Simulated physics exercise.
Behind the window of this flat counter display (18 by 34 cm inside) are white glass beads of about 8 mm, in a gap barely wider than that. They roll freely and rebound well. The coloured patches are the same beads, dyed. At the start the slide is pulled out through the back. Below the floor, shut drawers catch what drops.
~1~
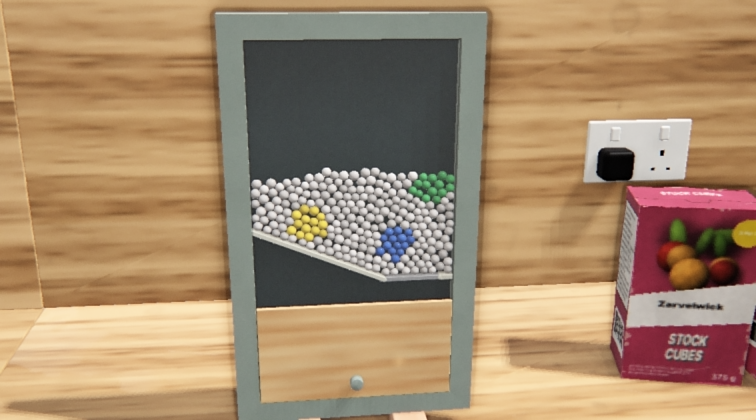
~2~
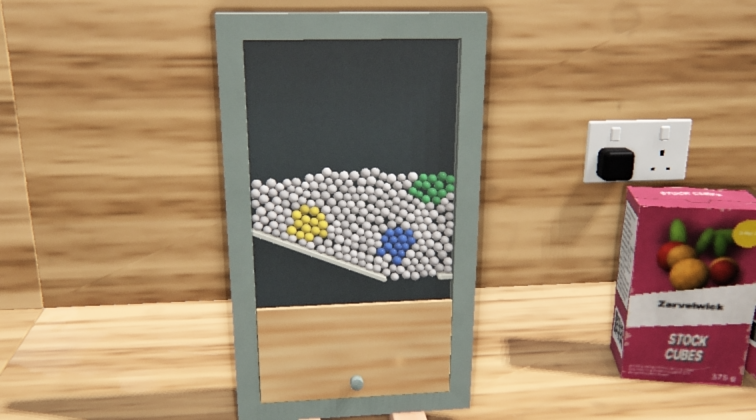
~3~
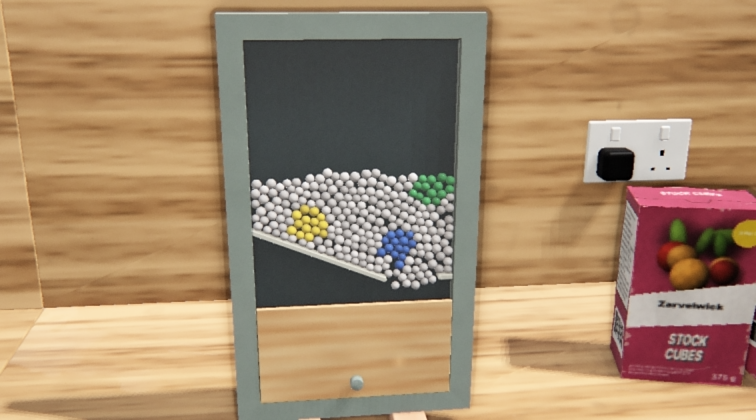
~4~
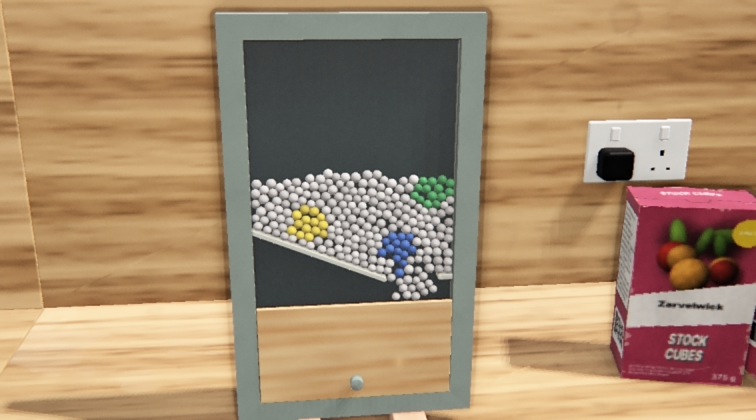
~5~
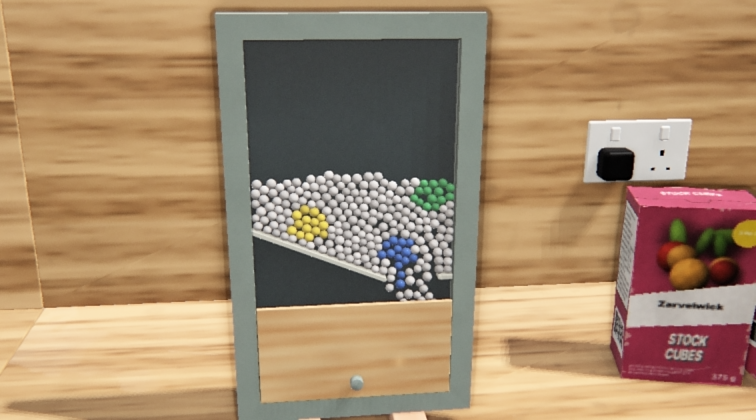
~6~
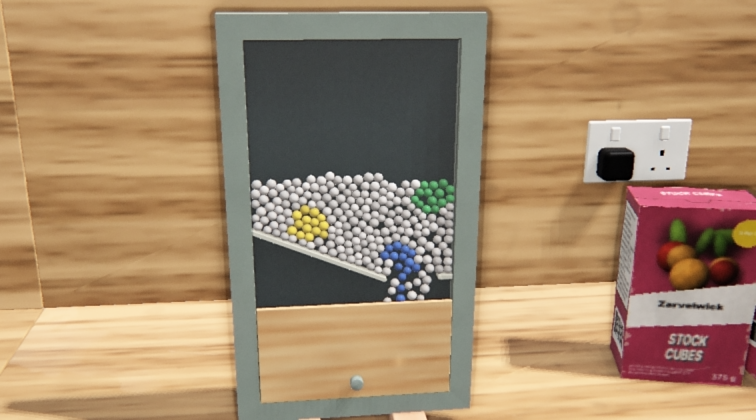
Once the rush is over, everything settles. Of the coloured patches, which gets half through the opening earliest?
Blue.
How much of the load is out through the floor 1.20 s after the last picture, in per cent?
Some 100 per cent.
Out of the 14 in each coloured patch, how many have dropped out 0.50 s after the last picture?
Yellow 0, blue 14, green 12.
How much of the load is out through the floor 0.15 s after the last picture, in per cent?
About 30 per cent.
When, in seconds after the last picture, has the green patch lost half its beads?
At about 0.4 s.
Then, 0.15 s after the last picture, 30 % are out; out of 14, yellow 0, blue 14, green 0.
Then, 0.50 s after the last picture, 65 % are out; out of 14, yellow 0, blue 14, green 12.
Then, 1.20 s after the last picture, 100 % are out; out of 14, yellow 14, blue 14, green 14.
At rest 1.4 s after the last picture, 100 % are out; out of 14, yellow 14, blue 14, green 14; half out at yellow 0.67 s, blue 0.07 s, green 0.36 s.
